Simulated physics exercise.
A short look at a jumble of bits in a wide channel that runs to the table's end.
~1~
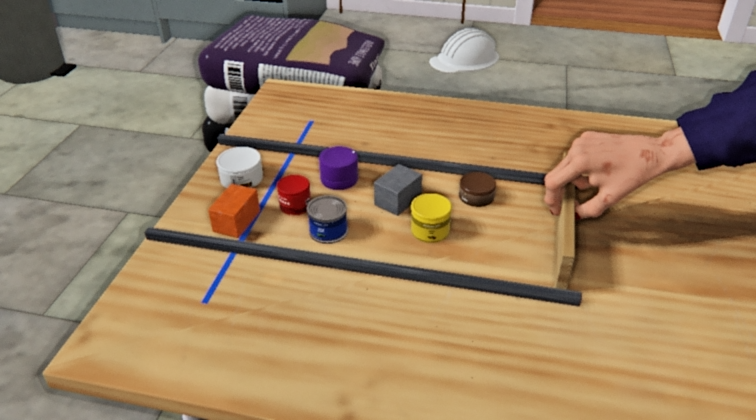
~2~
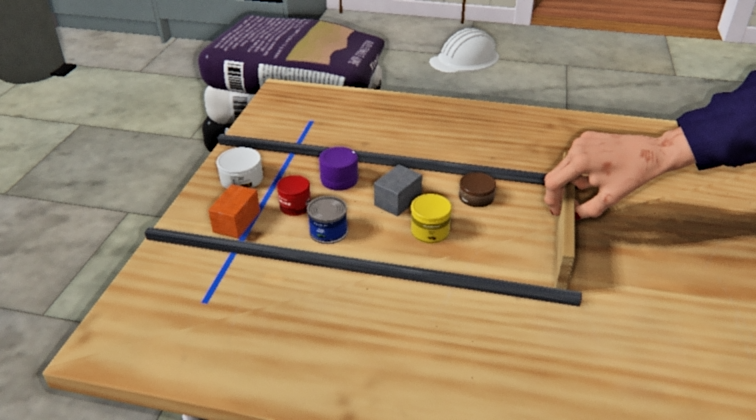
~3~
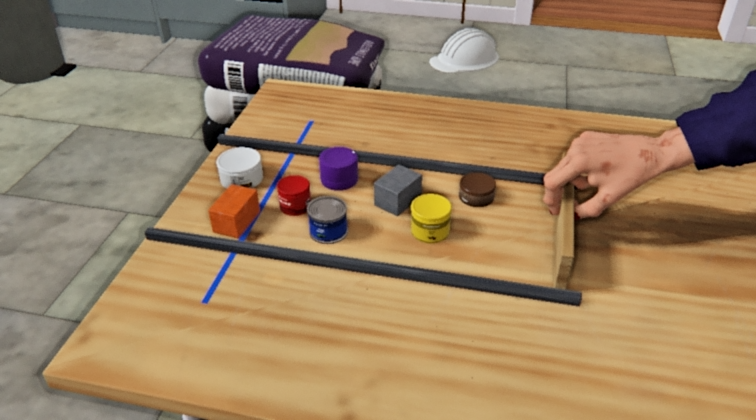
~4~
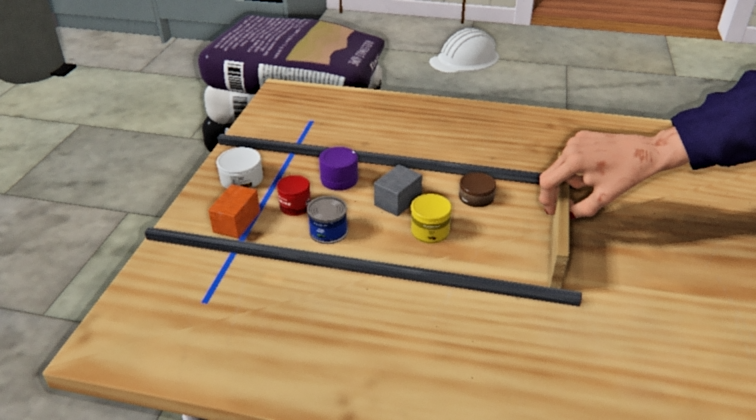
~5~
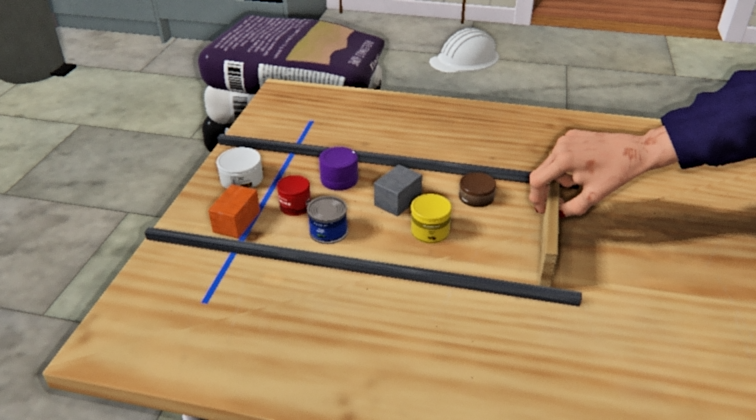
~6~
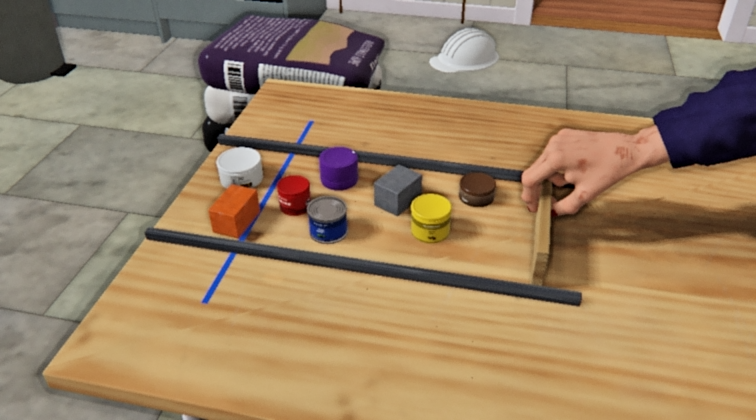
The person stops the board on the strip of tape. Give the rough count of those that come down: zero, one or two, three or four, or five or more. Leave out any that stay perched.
Here the number that fall off is zero.
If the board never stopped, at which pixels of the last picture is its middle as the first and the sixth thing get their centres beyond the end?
First at (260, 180), next at (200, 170).
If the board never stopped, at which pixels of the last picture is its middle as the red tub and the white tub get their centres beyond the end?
Near (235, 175) and (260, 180).
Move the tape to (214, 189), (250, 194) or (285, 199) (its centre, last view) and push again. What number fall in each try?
In that order 4, 1 and 0.
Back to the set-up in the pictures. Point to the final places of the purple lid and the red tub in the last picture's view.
First (233, 158), then (213, 188).
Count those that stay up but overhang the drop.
The number is 1.
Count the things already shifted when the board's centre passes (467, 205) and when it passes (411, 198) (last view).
At the one place 1, at the other 3.
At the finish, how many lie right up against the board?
In contact: 4.
A little later, none off yet; white tub at rest near (240, 169); orange block at rest near (235, 211); red tub at rest near (294, 196).
When it is over, the number that fall off is zero.
